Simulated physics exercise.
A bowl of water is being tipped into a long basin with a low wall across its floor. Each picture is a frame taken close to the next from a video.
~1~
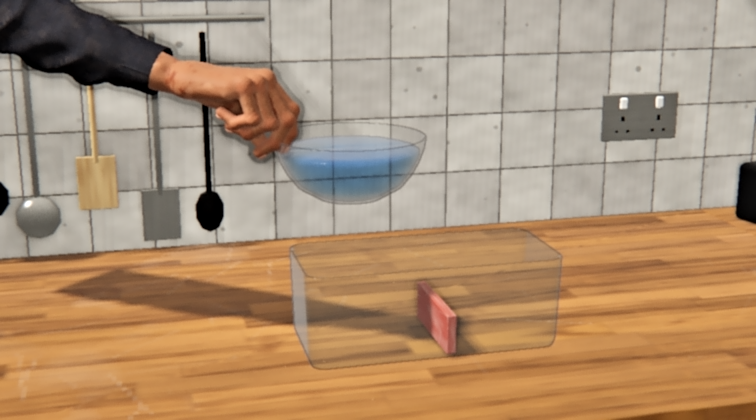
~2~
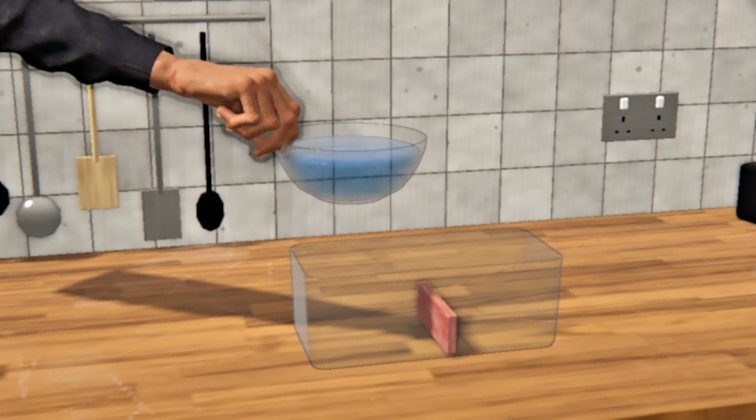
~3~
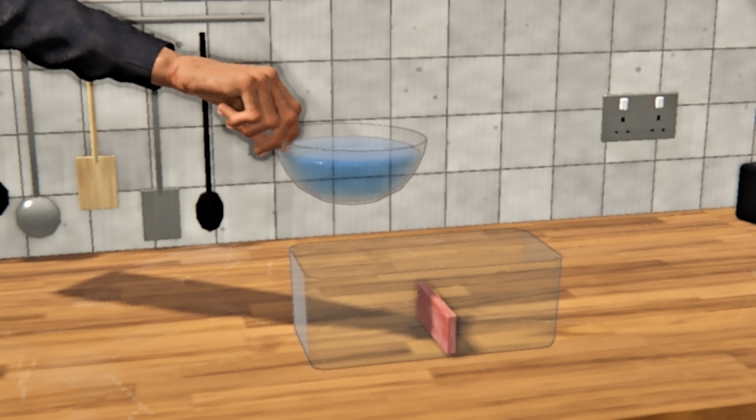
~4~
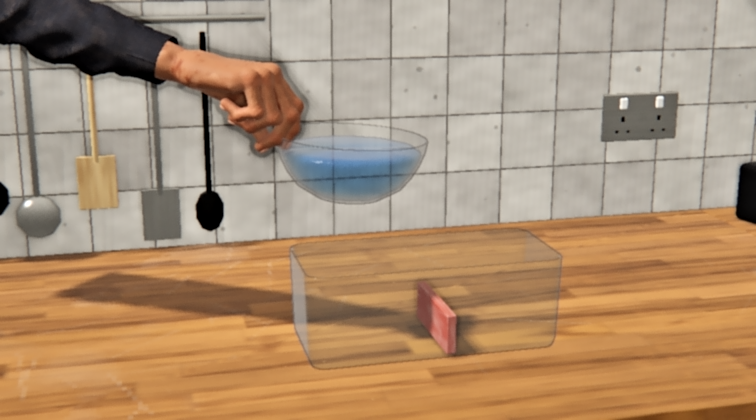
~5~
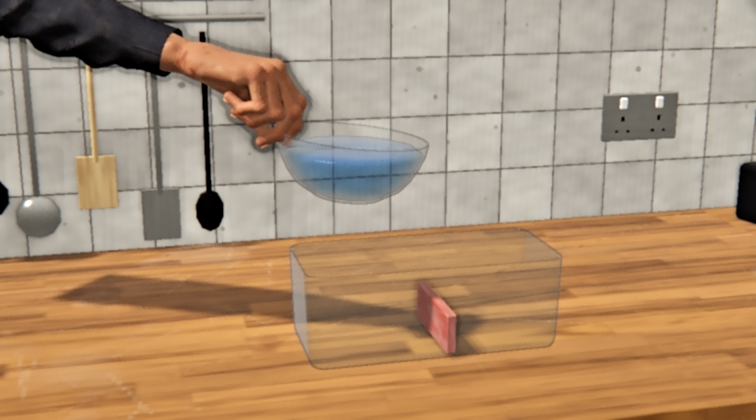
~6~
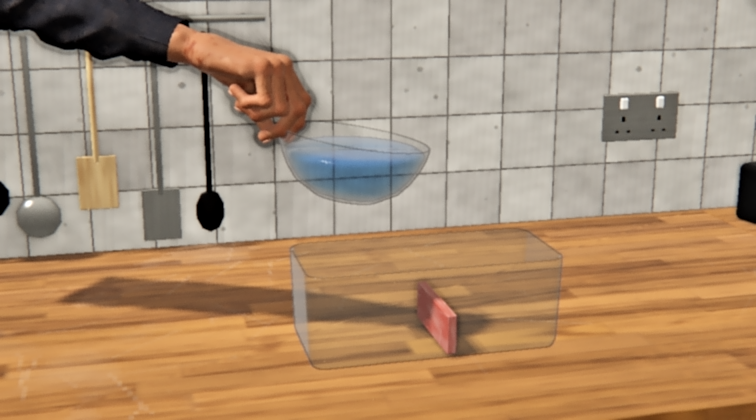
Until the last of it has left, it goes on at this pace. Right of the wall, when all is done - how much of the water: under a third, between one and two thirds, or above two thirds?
When all is done, above two thirds is there.
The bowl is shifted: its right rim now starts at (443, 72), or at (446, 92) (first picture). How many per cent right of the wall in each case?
Near 85 per cent for the first start, near 90 per cent for the second.
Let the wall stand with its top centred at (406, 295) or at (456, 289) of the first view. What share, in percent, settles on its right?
Estimated: 95 % first, 60 % second.
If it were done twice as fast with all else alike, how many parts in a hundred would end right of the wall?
Roughly 55 percent.
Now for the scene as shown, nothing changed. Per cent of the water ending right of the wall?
Some 75 per cent.
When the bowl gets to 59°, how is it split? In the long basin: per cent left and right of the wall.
Left: Some 0 %. Right: Some 20 %.
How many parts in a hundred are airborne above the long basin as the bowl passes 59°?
Something like 30 per cent of it.
A moment on, the bowl is tipped part way and 45 per cent is still to pour, 1 is left of the wall and 22 right of it.
Next, the bowl is tipped on its side and 2 per cent is still to pour, 16 is left of the wall and 77 right of it.
Then the bowl is tipped on its side and 0 per cent is still to pour, 21 is left of the wall and 78 right of it.
Later the bowl is tipped on its side and 0 per cent is still to pour, 22 is left of the wall and 77 right of it.
Finally, 22 per cent lies left of the wall, 77 right of it and 1 outside.
